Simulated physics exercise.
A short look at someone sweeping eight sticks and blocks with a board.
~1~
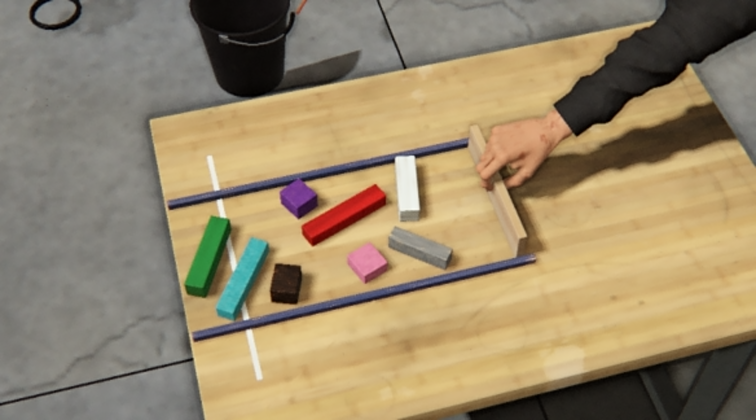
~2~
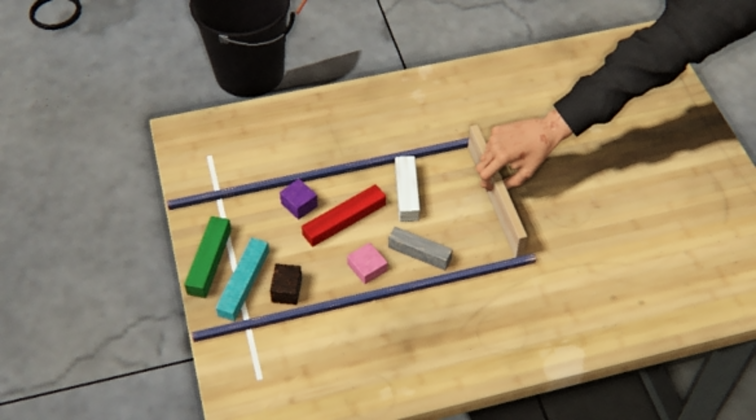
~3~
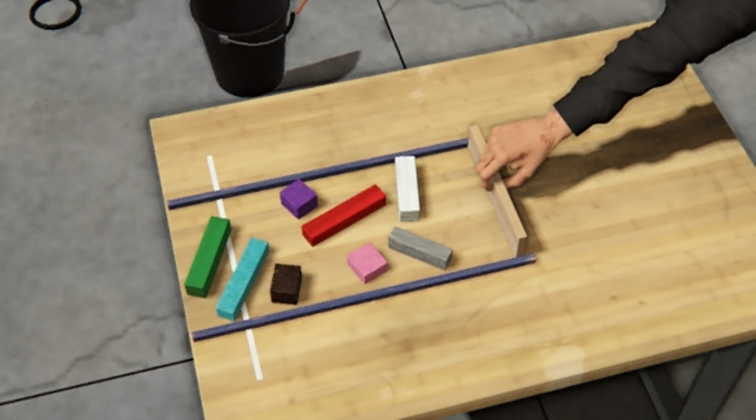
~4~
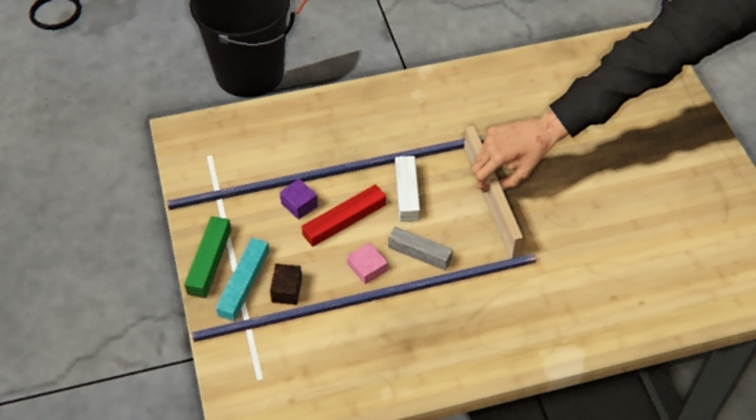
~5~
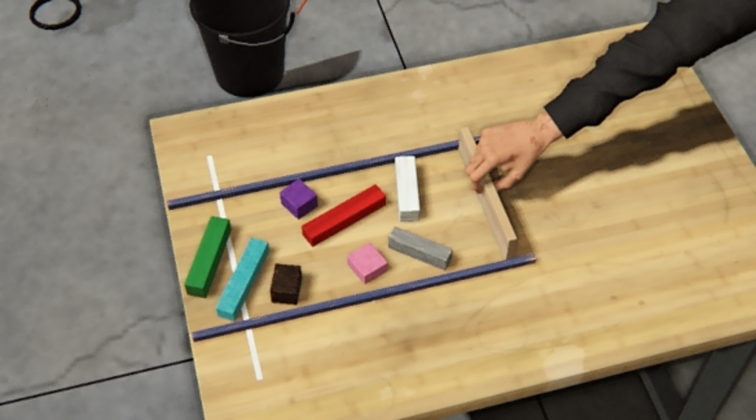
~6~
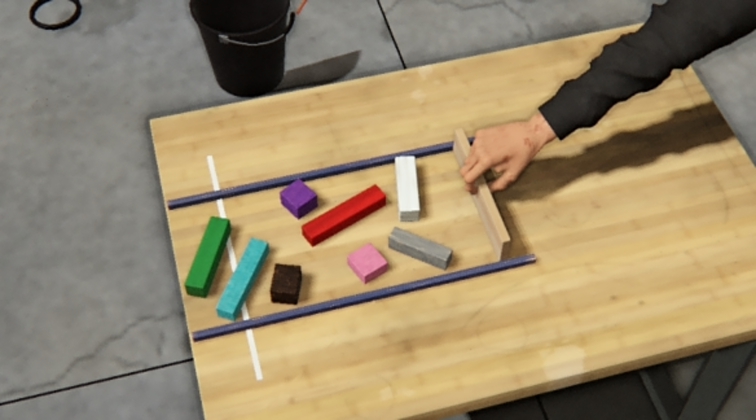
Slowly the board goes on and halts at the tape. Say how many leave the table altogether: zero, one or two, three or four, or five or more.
The number that fall off is three or four.
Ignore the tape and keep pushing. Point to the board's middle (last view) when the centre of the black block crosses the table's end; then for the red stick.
Near (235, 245) and (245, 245).
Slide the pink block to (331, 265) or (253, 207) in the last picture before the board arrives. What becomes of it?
In that order, it does not fall; falls.
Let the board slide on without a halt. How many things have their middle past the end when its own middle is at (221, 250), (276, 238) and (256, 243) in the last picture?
Place by place, 4, 2 and 2.
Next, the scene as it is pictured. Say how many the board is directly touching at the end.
It touches 2.
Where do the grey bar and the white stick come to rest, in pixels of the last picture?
About (231, 285), and the other about (217, 230).
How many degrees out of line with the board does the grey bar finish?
Some 0 degrees.
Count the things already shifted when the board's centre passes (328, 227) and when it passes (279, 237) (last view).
By then 8, and 8.
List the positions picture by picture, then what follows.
The first frame shows green stick (208, 256); turquoise bar (243, 278); black block (286, 284); board (496, 190); tape (233, 259).
The second frame shows turquoise bar (243, 279); grey bar (420, 248).
The third frame shows black block (286, 284); pink block (367, 263).
The fourth frame shows green stick (208, 256); white stick (407, 189).
The fifth frame shows turquoise bar (243, 279); red stick (344, 215).
The sixth frame shows green stick (208, 256); turquoise bar (243, 279); black block (286, 284); board (480, 194); tape (233, 259).
A little later, none off yet; green stick at rest near (208, 256); turquoise bar at rest near (242, 279); black block at rest near (286, 284).
When it is over, the number that fall off is three or four; down, red stick, black block, turquoise bar and green stick.
